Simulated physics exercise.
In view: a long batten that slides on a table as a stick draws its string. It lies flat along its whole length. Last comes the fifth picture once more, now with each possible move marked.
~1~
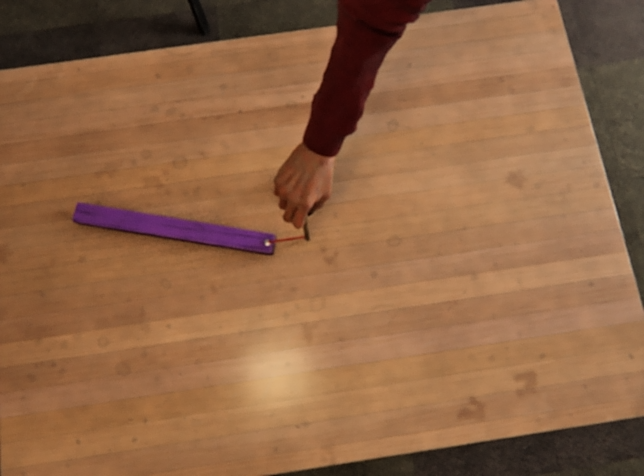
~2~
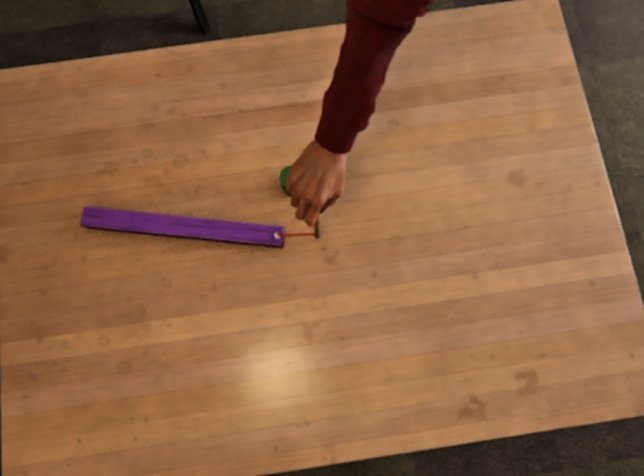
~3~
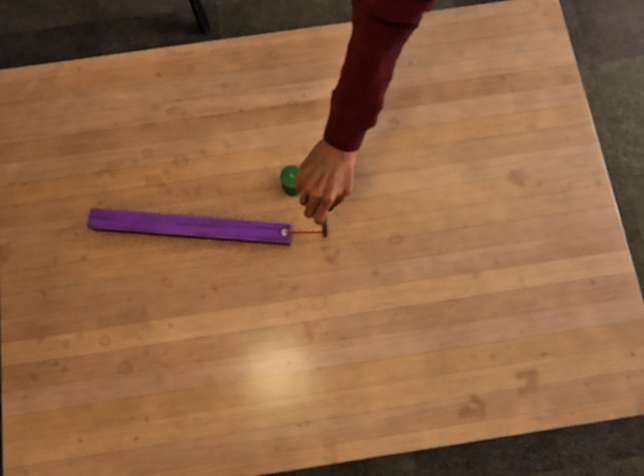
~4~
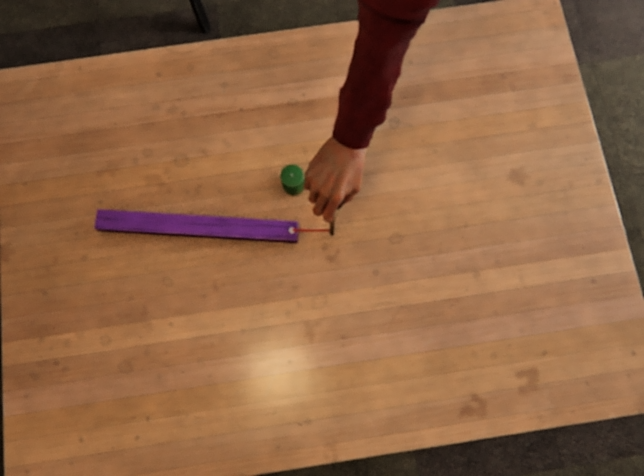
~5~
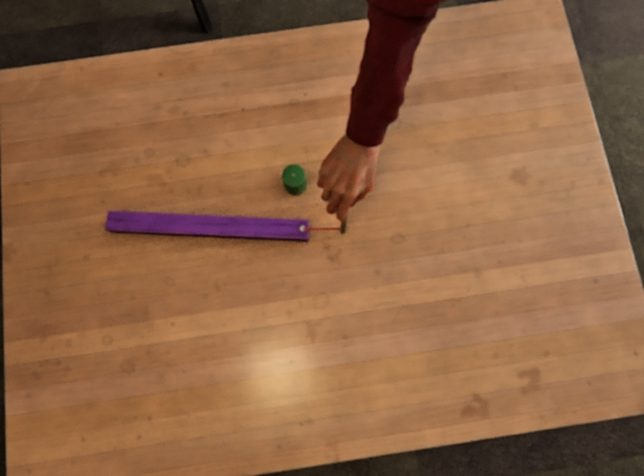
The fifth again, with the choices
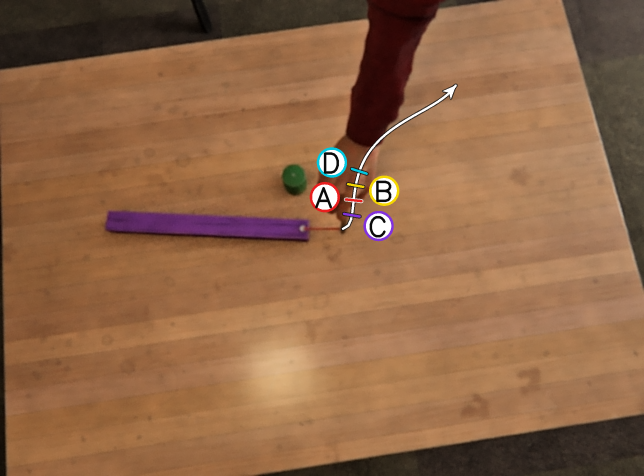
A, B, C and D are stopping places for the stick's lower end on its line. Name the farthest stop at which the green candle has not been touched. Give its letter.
No farther than B.
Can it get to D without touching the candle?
For that mark, no.
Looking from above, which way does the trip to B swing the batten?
Anticlockwise.
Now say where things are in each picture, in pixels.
In the first frame, purple batten (173, 228).
In the second frame, purple batten (182, 226).
In the third frame, purple batten (189, 226); green candle (293, 181).
In the fourth frame, purple batten (196, 225); green candle (293, 180).
In the fifth frame, purple batten (207, 225); green candle (295, 180).
On the marked copy, A at (354, 200); B at (356, 186); C at (352, 215); D at (359, 171); the route from (343, 229) via (381, 139) to (456, 85).
Following B. Soon after the start, foot of the stick (352, 216), middle of the batten (217, 224).
Later, foot of the stick (353, 201), middle of the batten (222, 222).
In the end, foot of the stick (355, 186), middle of the batten (227, 218); nothing has been touched.
As for the rest, A is safe but short; C is safe but short; D is too far, the candle has been hit.
